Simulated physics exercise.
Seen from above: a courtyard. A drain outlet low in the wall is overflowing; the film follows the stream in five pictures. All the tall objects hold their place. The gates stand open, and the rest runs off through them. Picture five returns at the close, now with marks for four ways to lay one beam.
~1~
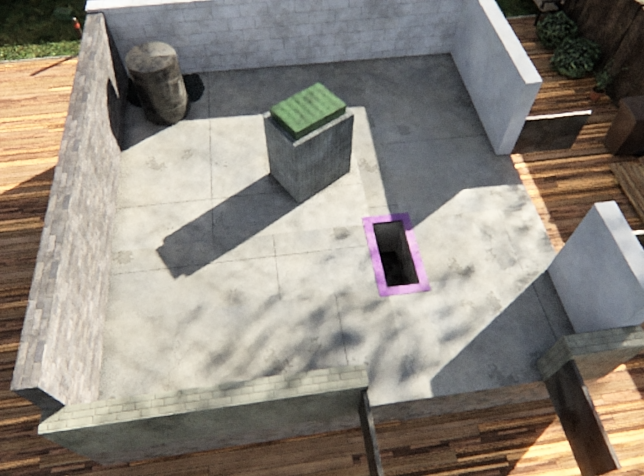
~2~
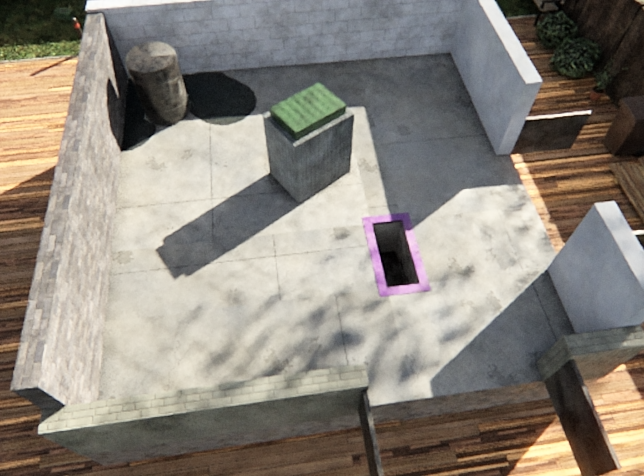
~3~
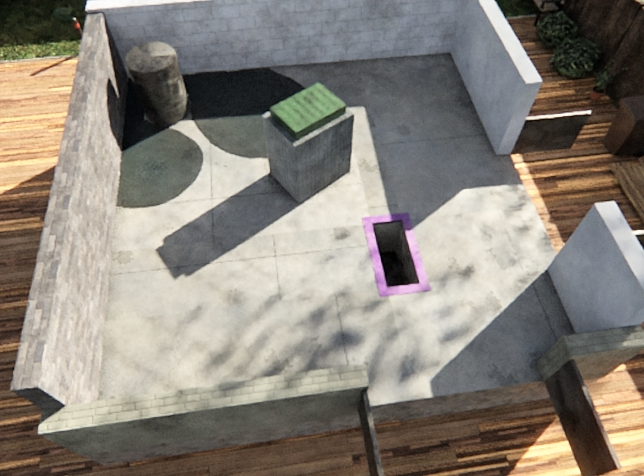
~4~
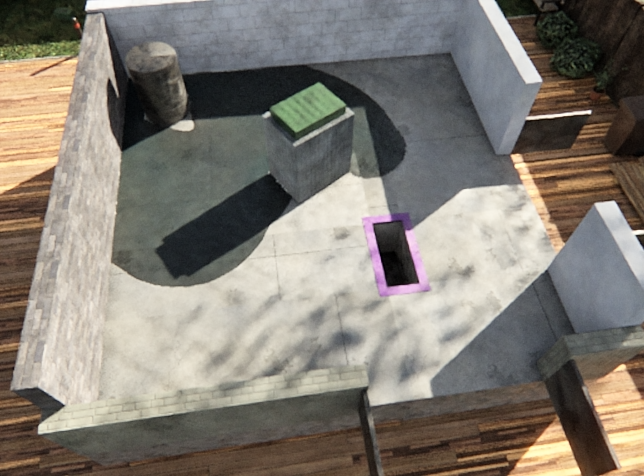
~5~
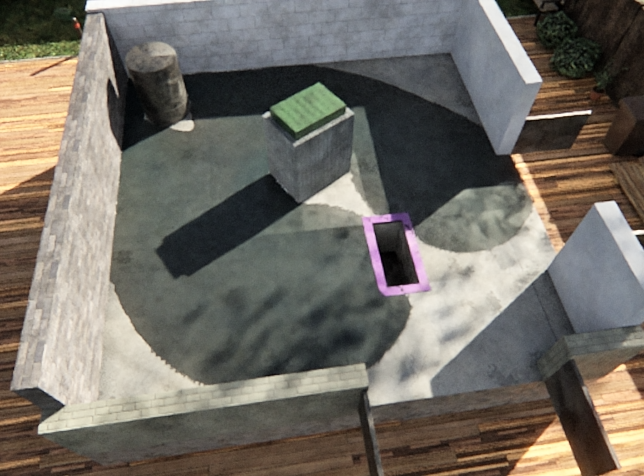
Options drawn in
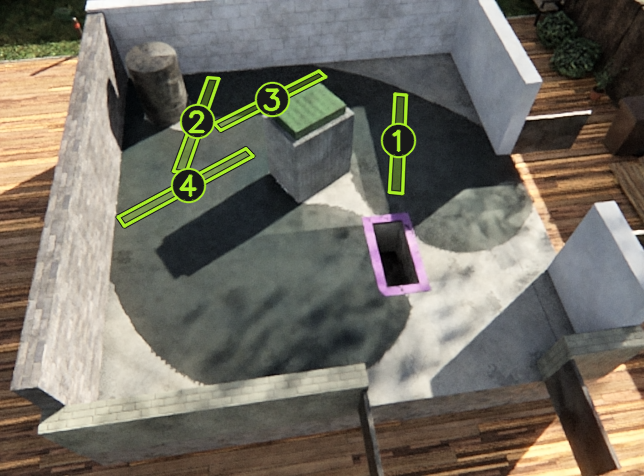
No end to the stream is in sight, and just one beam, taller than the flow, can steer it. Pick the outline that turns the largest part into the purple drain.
Go for 1.
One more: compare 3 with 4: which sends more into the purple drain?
Position 3.
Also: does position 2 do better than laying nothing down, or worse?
Position 2 is worse.
In lime, 1 from (395, 192) to (400, 94); 2 from (179, 172) to (213, 78); 3 from (217, 126) to (322, 73); 4 from (121, 221) to (249, 152).
For position 1, about 36 % of the stream goes into the purple drain, about 63 % out by the gates.
For position 2, about 6 % of the stream goes into the purple drain, about 94 % out by the gates.
For position 3, about 11 % of the stream goes into the purple drain, about 89 % out by the gates.
For position 4, about 5 % of the stream goes into the purple drain, about 95 % out by the gates.
